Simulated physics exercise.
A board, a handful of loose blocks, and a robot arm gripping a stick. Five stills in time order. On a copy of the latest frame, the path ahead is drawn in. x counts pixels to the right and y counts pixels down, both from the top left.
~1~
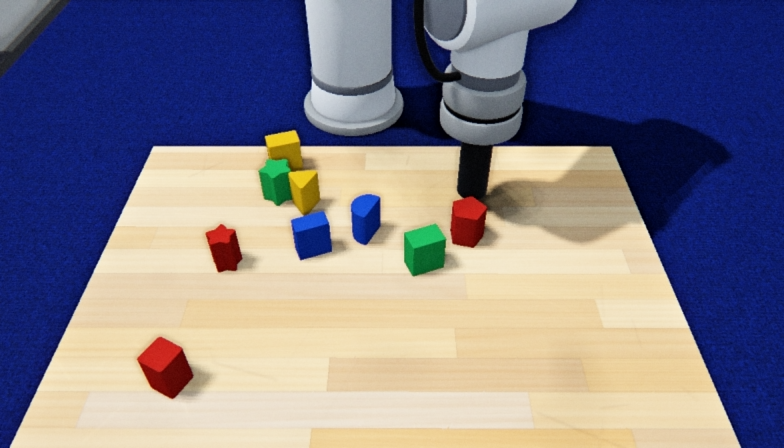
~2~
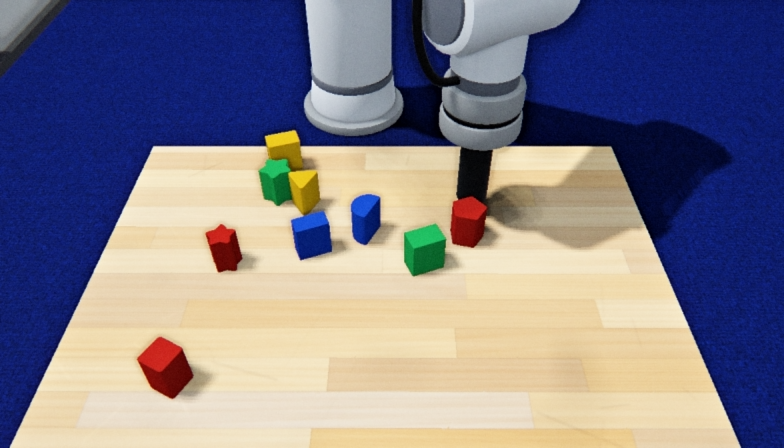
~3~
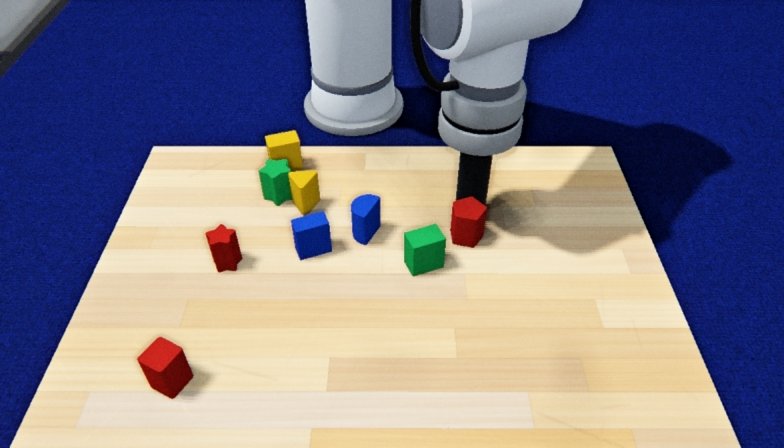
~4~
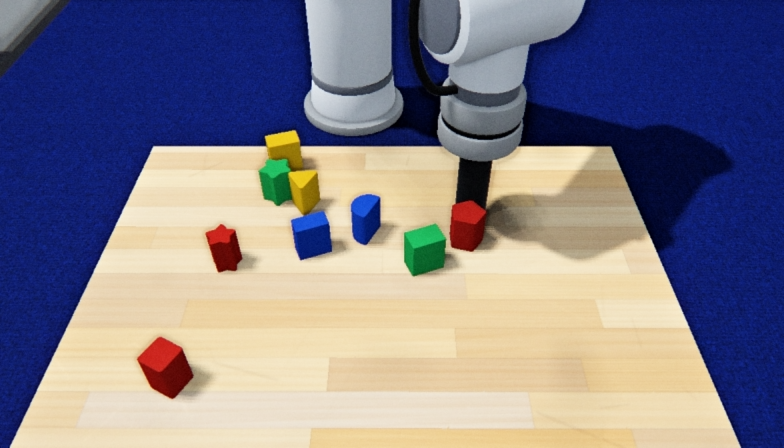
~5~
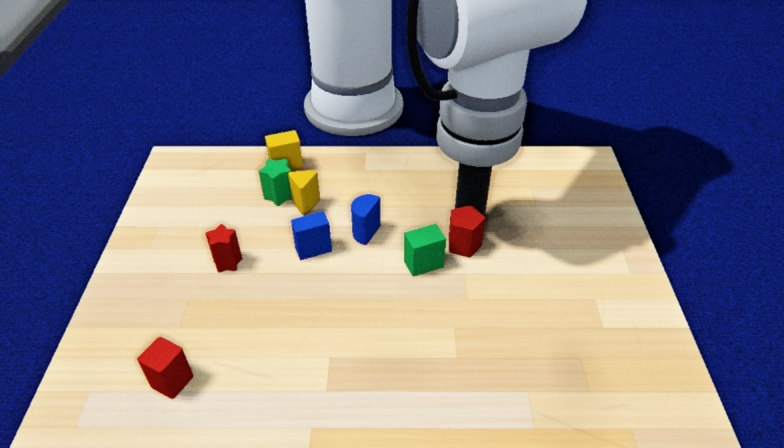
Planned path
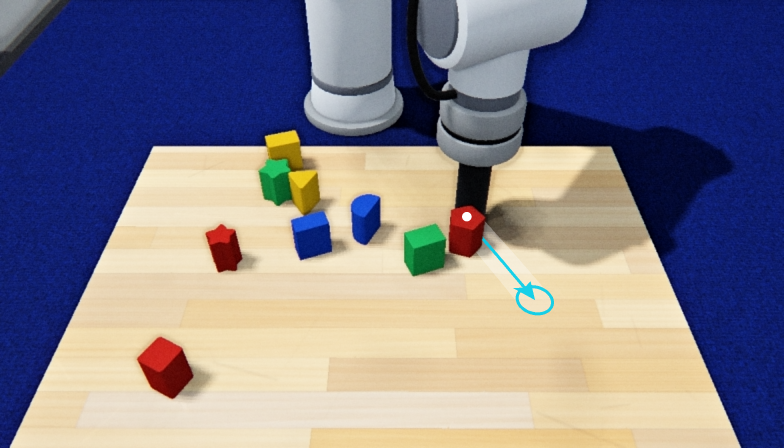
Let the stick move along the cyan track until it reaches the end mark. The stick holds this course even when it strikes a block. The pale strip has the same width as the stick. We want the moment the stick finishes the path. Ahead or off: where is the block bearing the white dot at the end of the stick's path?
By then it is beside or behind the stick.
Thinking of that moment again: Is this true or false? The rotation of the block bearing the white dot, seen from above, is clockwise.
True
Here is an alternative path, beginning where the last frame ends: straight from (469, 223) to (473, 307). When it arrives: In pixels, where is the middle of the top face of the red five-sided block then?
At the end it should sit near (441, 272).
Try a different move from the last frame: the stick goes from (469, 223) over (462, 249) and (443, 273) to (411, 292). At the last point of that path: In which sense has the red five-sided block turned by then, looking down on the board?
It turns counter-clockwise.
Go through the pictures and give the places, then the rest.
The first picture shows stick tip (472, 191); block tops, green rectangular block (425, 235); red five-sided block (469, 208).
The second picture shows stick (471, 196); blocks unchanged.
The third picture shows stick (471, 201); blocks unchanged.
The fourth picture shows stick (471, 206); red five-sided block (468, 211).
The fifth picture shows stick (470, 211); green rectangular block (425, 235); red five-sided block (467, 217).
Path on the board, from (469, 223) to (535, 300); the dot is on the red five-sided block.
The first path, step by step. One third of the way, stick (491, 235); red five-sided block (468, 230), turned 70° clockwise.
Two thirds of the way, stick (514, 260); red five-sided block (468, 231), turned 75° clockwise.
At the end, stick (538, 288); green rectangular block in place; red five-sided block (468, 231), turned 75° clockwise.
